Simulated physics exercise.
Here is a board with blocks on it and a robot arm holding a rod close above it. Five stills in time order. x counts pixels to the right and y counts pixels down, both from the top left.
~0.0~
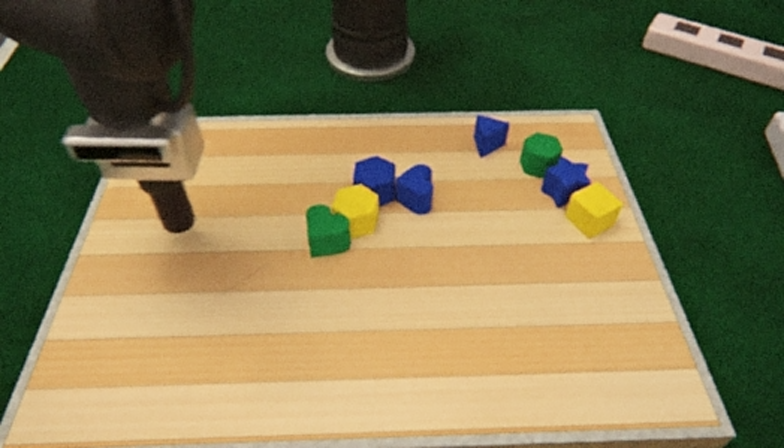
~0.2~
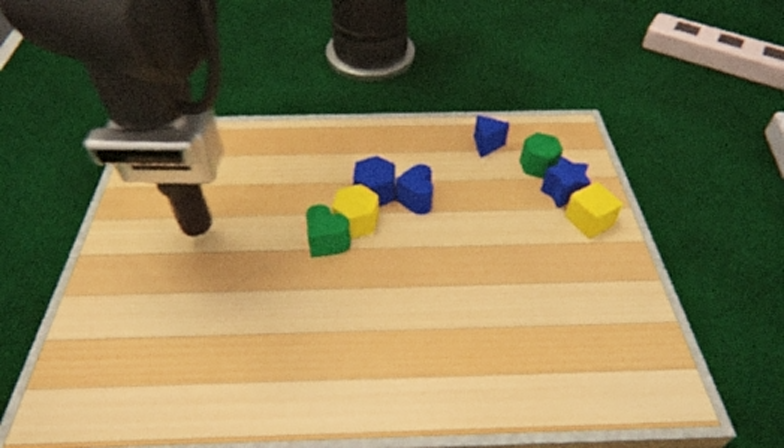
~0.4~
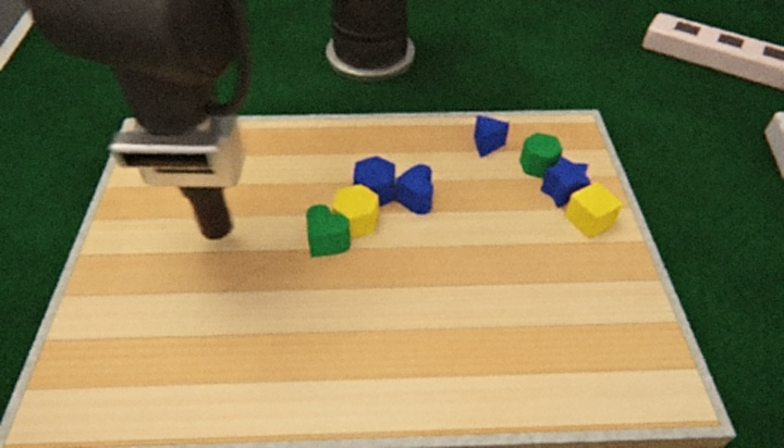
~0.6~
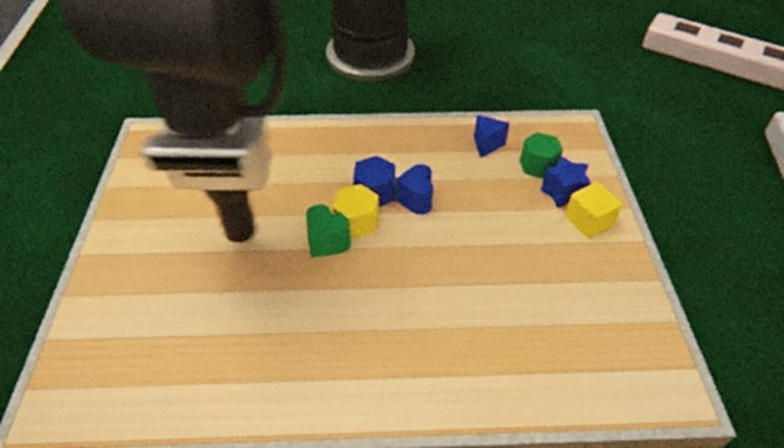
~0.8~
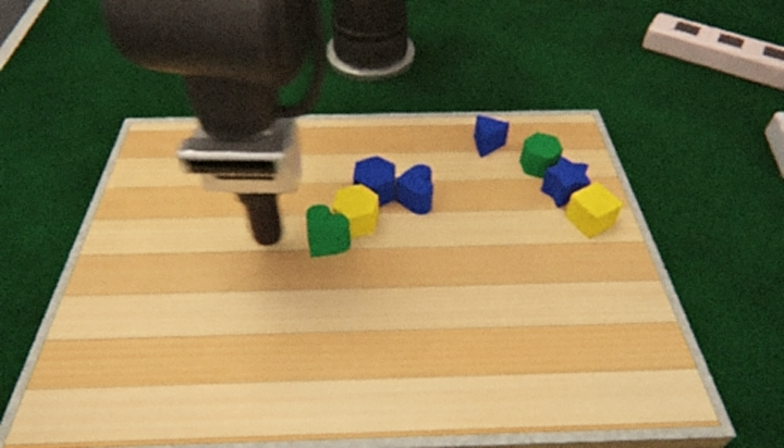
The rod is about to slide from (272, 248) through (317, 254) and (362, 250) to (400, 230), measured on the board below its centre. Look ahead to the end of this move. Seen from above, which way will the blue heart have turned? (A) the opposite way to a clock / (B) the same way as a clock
The correct letter is B.
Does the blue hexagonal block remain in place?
Answer: No.
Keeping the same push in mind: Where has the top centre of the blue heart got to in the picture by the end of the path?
Final place: (442, 153).
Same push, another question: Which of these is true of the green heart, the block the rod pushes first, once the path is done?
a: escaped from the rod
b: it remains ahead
b: It remains ahead.
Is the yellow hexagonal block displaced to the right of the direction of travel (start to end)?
No, it doesn't check out.
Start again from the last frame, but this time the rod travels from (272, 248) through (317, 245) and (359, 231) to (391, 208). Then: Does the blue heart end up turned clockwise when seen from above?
No
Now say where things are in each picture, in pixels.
The first frame shows rod tip at (180, 223); block tops, green heart at (324, 221); yellow hexagonal block at (355, 200); blue hexagonal block at (374, 170); blue heart at (417, 178).
The second frame shows rod at (197, 226); blocks unchanged.
The third frame shows rod at (217, 229); blocks unchanged.
The fourth frame shows rod at (241, 232); blocks unchanged.
The fifth frame shows rod at (268, 234); green heart at (324, 221); yellow hexagonal block at (355, 200); blue hexagonal block at (374, 170); blue heart at (417, 178).
What follows on the original path. One third of the way, rod at (315, 240); green heart at (347, 223), turned 15° anticlockwise; yellow hexagonal block at (366, 198), turned 25° anticlockwise; blue hexagonal block at (376, 168).
Two thirds of the way, rod at (363, 236); green heart at (393, 214), turned 40° anticlockwise; yellow hexagonal block at (394, 187), turned 50° anticlockwise; blue hexagonal block at (380, 159), turned 40° anticlockwise; blue heart at (425, 173), turned 15° clockwise.
At the end, rod at (400, 216); green heart at (432, 200), turned 20° anticlockwise; yellow hexagonal block at (416, 172), turned 105° anticlockwise; blue hexagonal block at (381, 154), turned 60° anticlockwise; blue heart at (442, 153), turned 25° clockwise.
